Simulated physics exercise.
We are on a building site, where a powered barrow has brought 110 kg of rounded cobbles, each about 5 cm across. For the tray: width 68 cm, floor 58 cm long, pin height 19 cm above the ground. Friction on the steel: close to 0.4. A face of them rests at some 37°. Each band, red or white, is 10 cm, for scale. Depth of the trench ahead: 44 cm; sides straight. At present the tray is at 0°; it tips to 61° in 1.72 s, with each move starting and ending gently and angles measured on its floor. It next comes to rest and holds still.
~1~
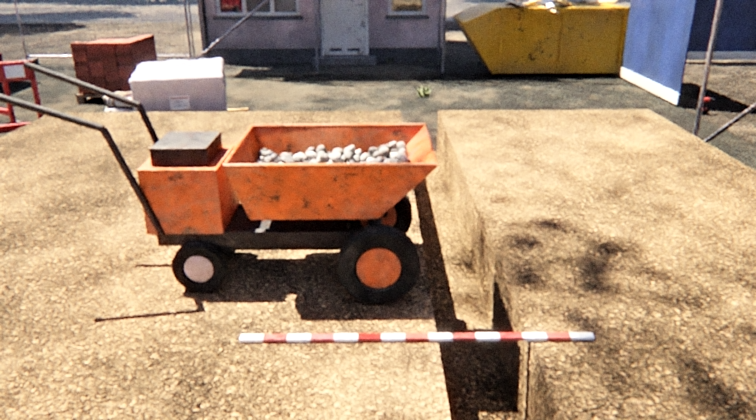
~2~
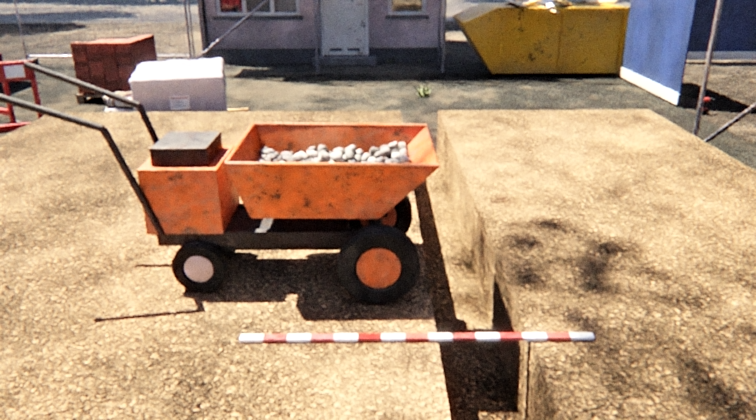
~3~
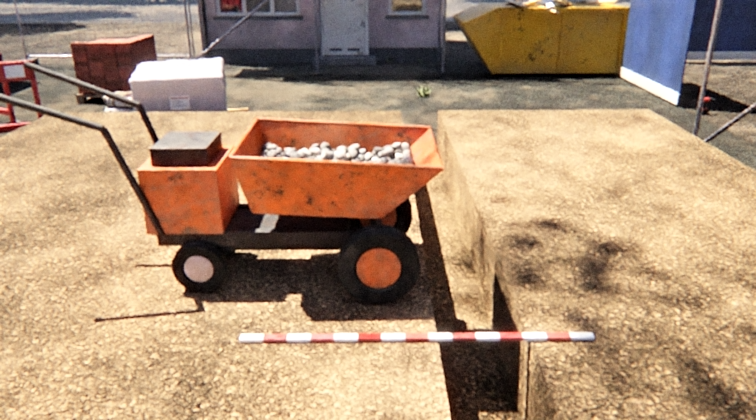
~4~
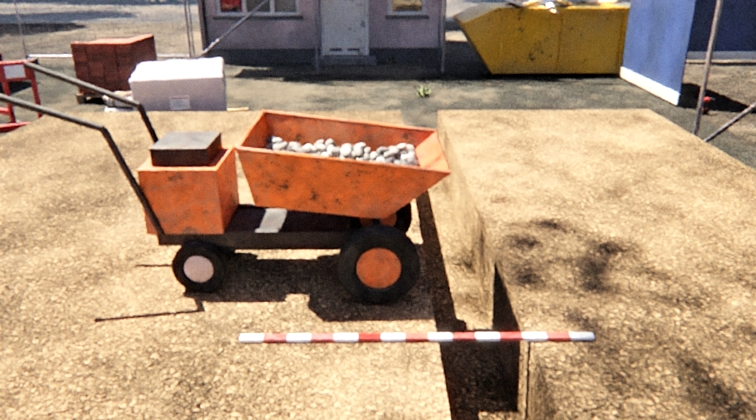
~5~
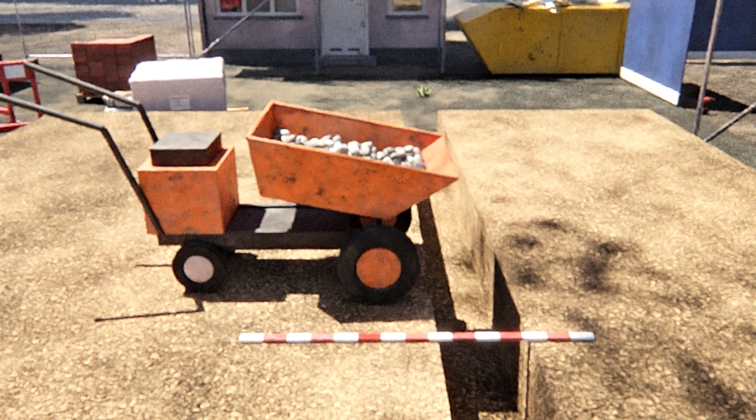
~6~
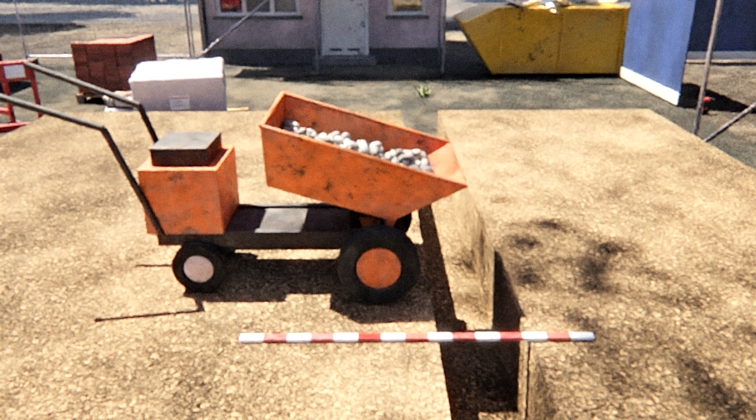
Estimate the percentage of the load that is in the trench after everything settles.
Roughly 49 per cent of the load.
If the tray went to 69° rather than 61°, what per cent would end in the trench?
Trench share: Approx. 45%.
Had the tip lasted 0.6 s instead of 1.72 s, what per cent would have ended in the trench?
Around 30 per cent would end in the trench.
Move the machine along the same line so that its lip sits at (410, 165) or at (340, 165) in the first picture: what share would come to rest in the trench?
75 and 95 %.
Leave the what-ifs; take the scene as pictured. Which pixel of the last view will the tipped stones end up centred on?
The stones end up centred near (509, 267).
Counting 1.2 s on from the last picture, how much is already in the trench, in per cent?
About 5 per cent by then.
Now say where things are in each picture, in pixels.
In the first picture, the tray is at 0°, its lip at (437, 165); the top of the load is at (360, 153).
In the second picture, the tray is at 1°, its lip at (439, 166); the top of the load is at (361, 153).
In the third picture, lip at (443, 169), floor tilted 3°, highest stones at (339, 153).
In the fourth picture, lip at (450, 173), floor tilted 7°, highest stones at (301, 147).
In the fifth picture, the tray is at 12°, its lip at (458, 179); the top of the load is at (291, 139).
In the sixth picture, lip at (467, 186), floor tilted 17°, highest stones at (293, 132).
Then, 0.7 s after the last picture the floor is at 51°, 100 % in the tray; the foremost stones are at (480, 217).
Then, 1.2 s after the last picture the floor is at 61°, 71 % in the tray, 4 % in the trench, 25 % past the trench; the foremost stones are at (561, 266).
Then, 1.6 s after the last picture the floor is at 61°, 40 % in the tray, 11 % in the trench, 49 % past the trench; the foremost stones are at (608, 261).
Then, 3.5 s after the last picture the floor is at 61°, 0 % in the tray, 49 % in the trench, 51 % past the trench; the foremost stones are at (632, 264).
